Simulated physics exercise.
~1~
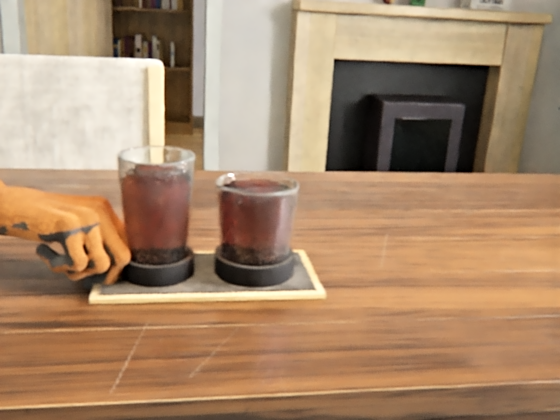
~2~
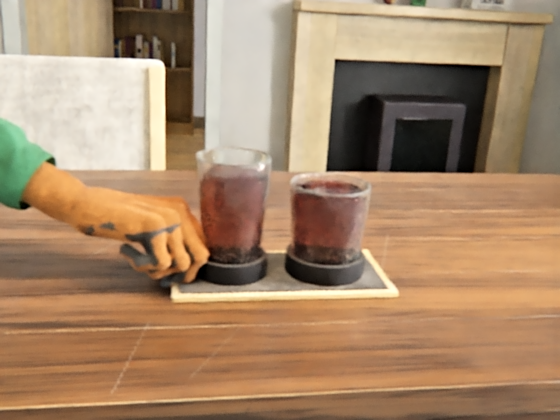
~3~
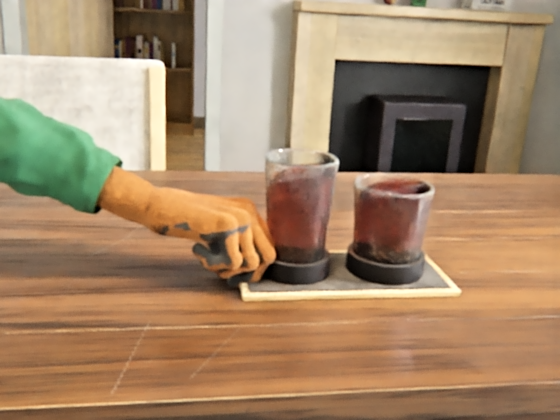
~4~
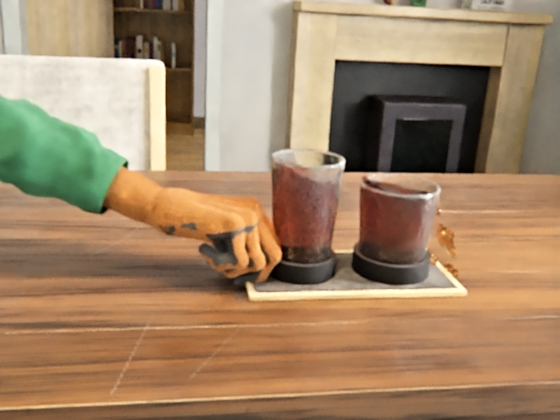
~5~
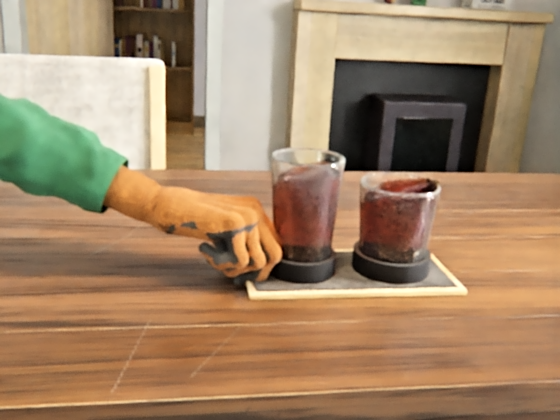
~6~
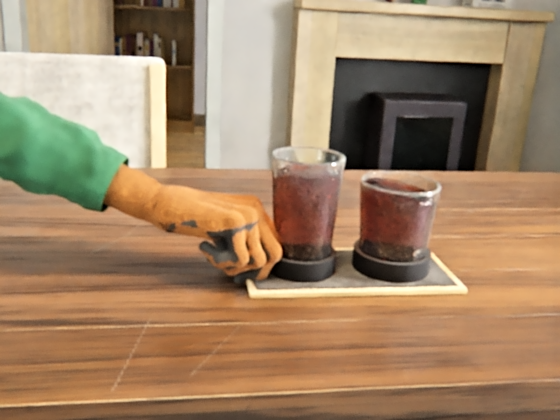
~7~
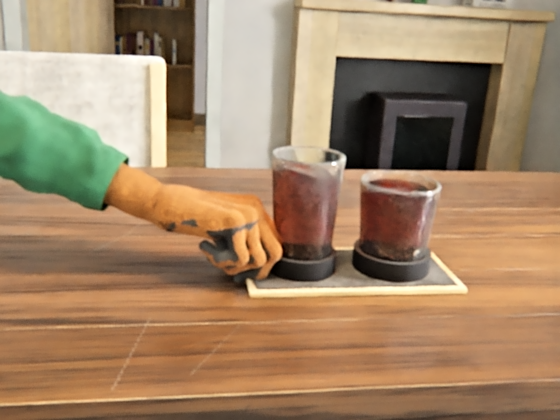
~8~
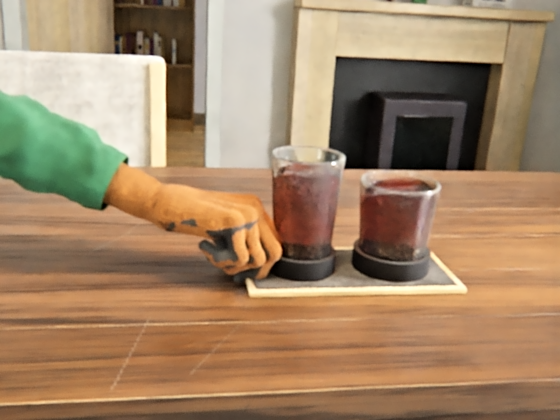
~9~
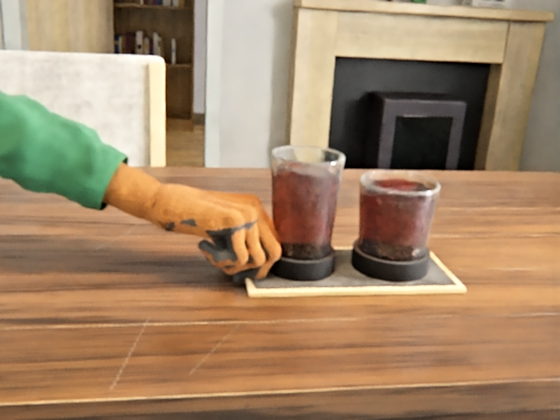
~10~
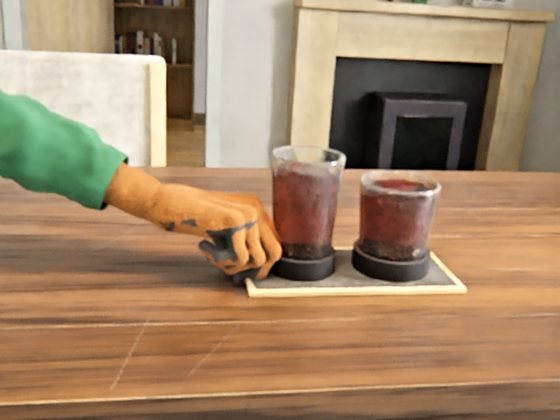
On a wooden table in a room with a fireplace and a bookshelf behind, a hand with dark markings and a green sleeve holds the left end of a small tray. Two open glasses of reddish-brown drink, a tall one on the left and a shorter one on the right, stand in dark round holders. The hand pushes the tray steadily to the right, then stops it abruptly. The drink surges, and some slops over the right side of the shorter glass. The liquid settles, with both glasses still upright and the hand resting at the tray's edge.
